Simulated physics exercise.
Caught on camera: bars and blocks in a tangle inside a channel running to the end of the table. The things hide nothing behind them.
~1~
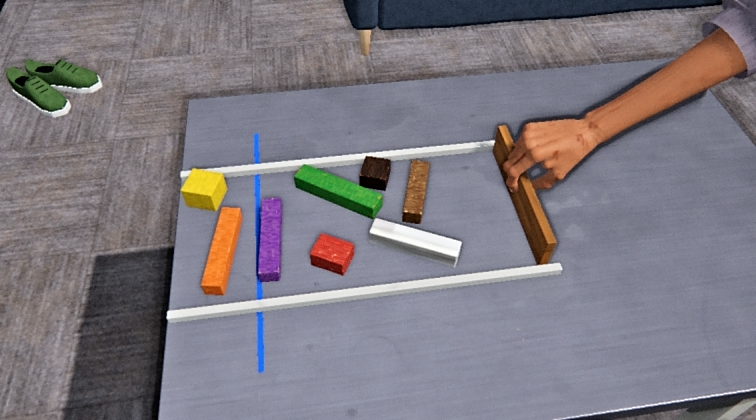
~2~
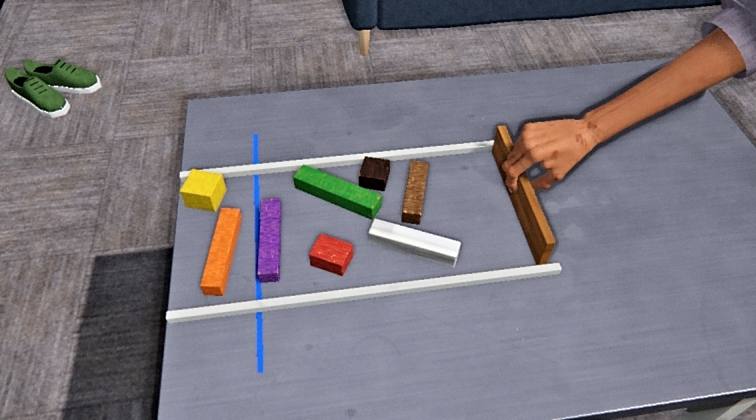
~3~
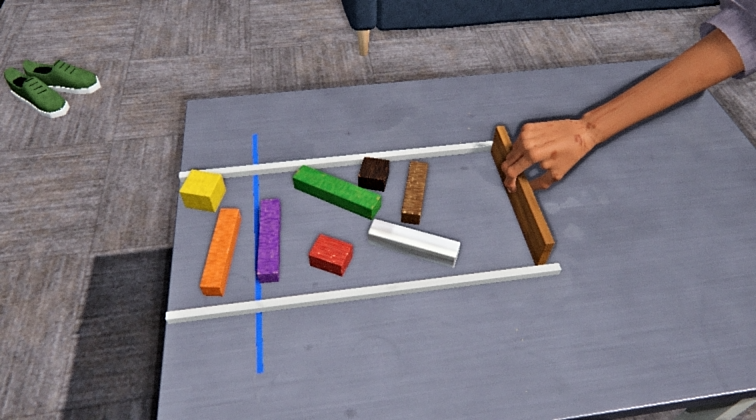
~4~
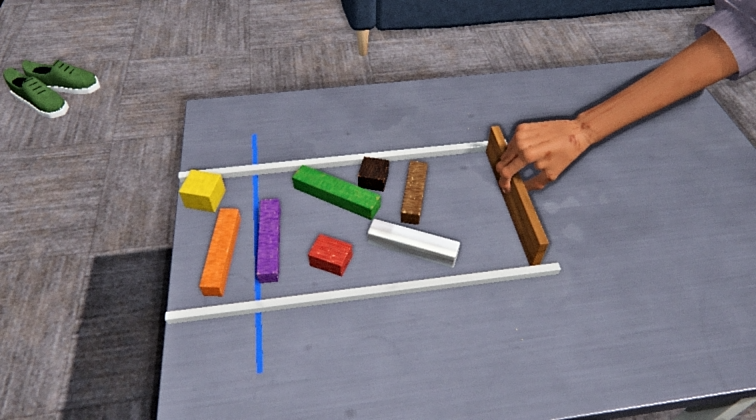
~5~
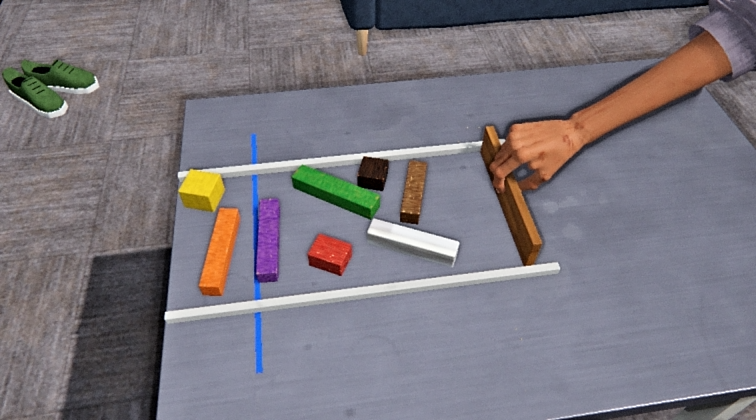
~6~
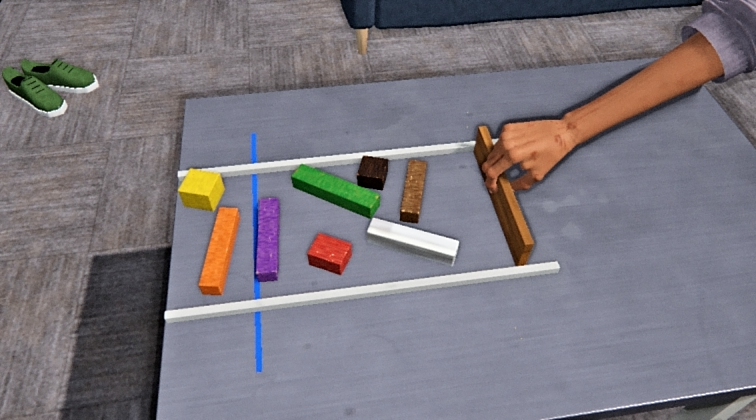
On a grey table, a hand slides a wooden board slightly left between white rails, the scattered coloured blocks ahead staying still.
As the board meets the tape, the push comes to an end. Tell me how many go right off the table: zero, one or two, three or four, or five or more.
Lost: One or two.
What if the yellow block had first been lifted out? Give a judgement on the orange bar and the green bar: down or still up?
The orange bar comes down; the green bar survives.
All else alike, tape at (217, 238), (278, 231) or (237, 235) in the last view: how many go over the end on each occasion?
4, 0, 3.
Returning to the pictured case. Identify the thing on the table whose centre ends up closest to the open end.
It would be the purple bar.
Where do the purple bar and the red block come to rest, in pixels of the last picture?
The purple bar stops around (178, 252); the red block around (218, 283).
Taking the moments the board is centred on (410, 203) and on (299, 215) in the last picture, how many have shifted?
Well, it's 3 at the first one and 8 at the second.
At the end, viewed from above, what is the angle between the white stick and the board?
It measures close to 40 degrees.
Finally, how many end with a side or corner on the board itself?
2.
A little later, none off yet; yellow block at rest near (202, 190); orange bar at rest near (221, 249); purple bar at rest near (268, 238).
Next, none off yet; yellow block at rest near (202, 190); orange bar at rest near (221, 249); purple bar shifted a little near (257, 240).
When it is over, the number that fall off is one or two; down, orange bar and yellow block.
